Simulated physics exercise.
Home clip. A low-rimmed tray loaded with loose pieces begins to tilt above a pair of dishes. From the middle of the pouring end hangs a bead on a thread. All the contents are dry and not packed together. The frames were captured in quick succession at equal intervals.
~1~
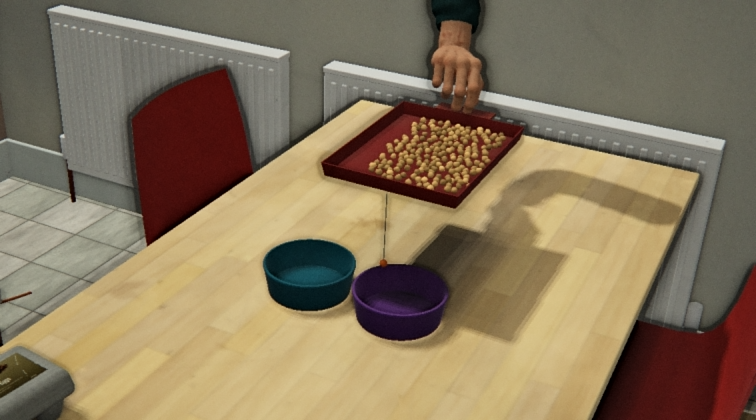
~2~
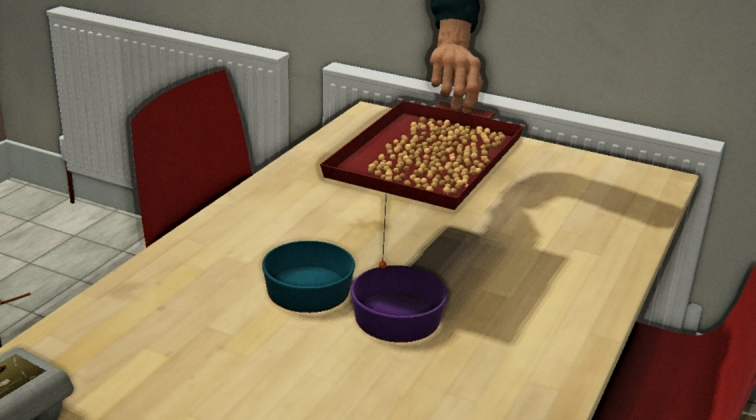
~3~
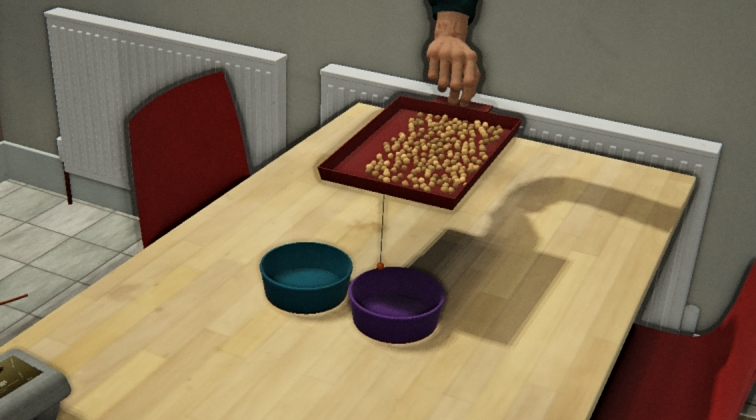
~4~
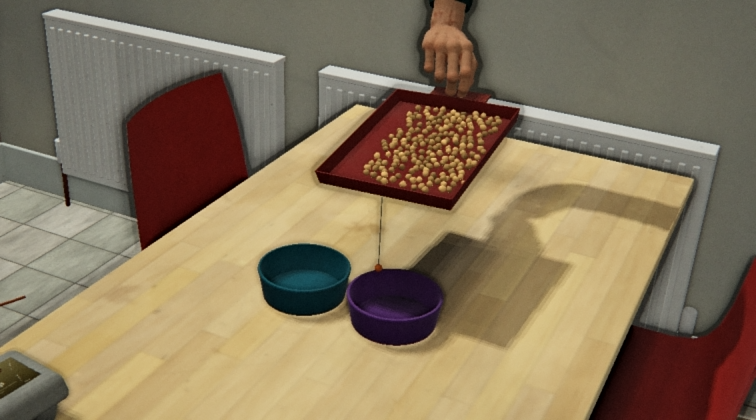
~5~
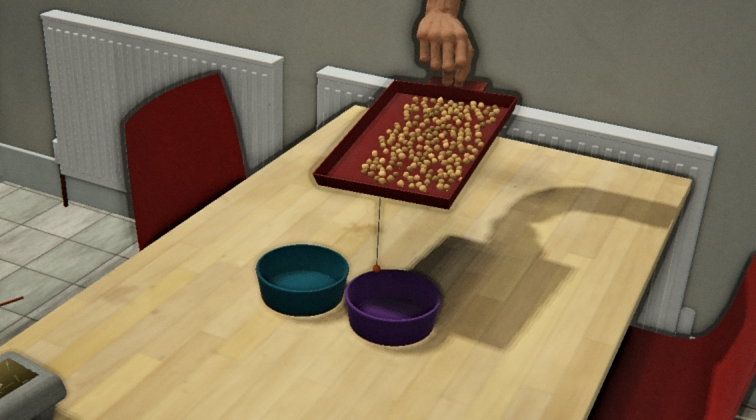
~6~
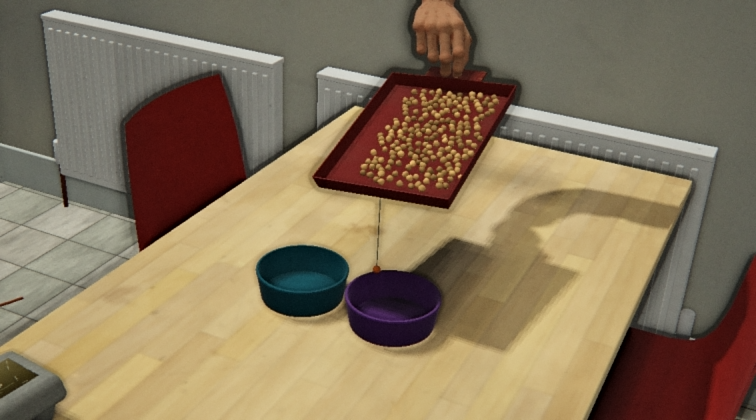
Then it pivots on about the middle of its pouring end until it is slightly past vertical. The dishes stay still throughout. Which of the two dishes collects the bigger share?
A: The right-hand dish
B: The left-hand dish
B.
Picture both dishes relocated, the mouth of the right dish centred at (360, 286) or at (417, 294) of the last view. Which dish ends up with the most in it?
First try: The rightmost dish. Second try: The leftmost dish.
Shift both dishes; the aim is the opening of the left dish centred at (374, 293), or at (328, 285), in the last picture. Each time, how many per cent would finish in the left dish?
Around 40 and then 80 per cent.
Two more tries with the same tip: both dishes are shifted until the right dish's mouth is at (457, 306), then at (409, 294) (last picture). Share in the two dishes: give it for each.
You'd get about 40 per cent first and about 70 per cent second.
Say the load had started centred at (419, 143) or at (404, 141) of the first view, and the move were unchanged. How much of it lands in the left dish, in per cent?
Share in order: Roughly 80 %, 80 %.
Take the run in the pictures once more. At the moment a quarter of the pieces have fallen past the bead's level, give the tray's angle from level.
About 110° of tilt.
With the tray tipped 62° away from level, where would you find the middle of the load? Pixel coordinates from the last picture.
(360, 171).
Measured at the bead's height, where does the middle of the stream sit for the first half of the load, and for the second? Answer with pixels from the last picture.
I'd place the first part at (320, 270) and the rest at (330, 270).
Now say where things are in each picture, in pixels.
The first frame shows corners of the pouring end at (325, 162) and (456, 195), level; middle of the load at (441, 155), dried chickpeas; left dish at (286, 294); right dish at (379, 323); bead on its thread at (384, 263).
The second frame shows corners of the pouring end at (324, 164) and (455, 196), level; middle of the load at (440, 155).
The third frame shows corners of the pouring end at (321, 166) and (453, 196), tipped barely, lowest at the left corner; middle of the load at (438, 153).
The fourth frame shows corners of the pouring end at (319, 170) and (450, 197), tipped a little, lowest at the left corner; middle of the load at (436, 149).
The fifth frame shows corners of the pouring end at (316, 173) and (447, 197), tipped a little, lowest at the left corner; middle of the load at (433, 143).
The sixth frame shows corners of the pouring end at (316, 175) and (446, 197), tipped clearly, lowest at the left corner; middle of the load at (432, 139); left dish at (279, 300); right dish at (372, 329).
Soon after the last picture, tray tipped steeply; nearly all on the tray; a stray few in the left dish; a small part in the air.
A little later, tray tipped past a quarter turn; most on the tray; a stray few in the right dish; a small part in the left dish; a stray few outside both; a stray few in the air.
Later still, tray tipped past a quarter turn; about a quarter in the right dish; about two thirds in the left dish; about a quarter outside both.
At rest, tray tipped past a quarter turn; about a quarter in the right dish; about two thirds in the left dish; about a quarter outside both.
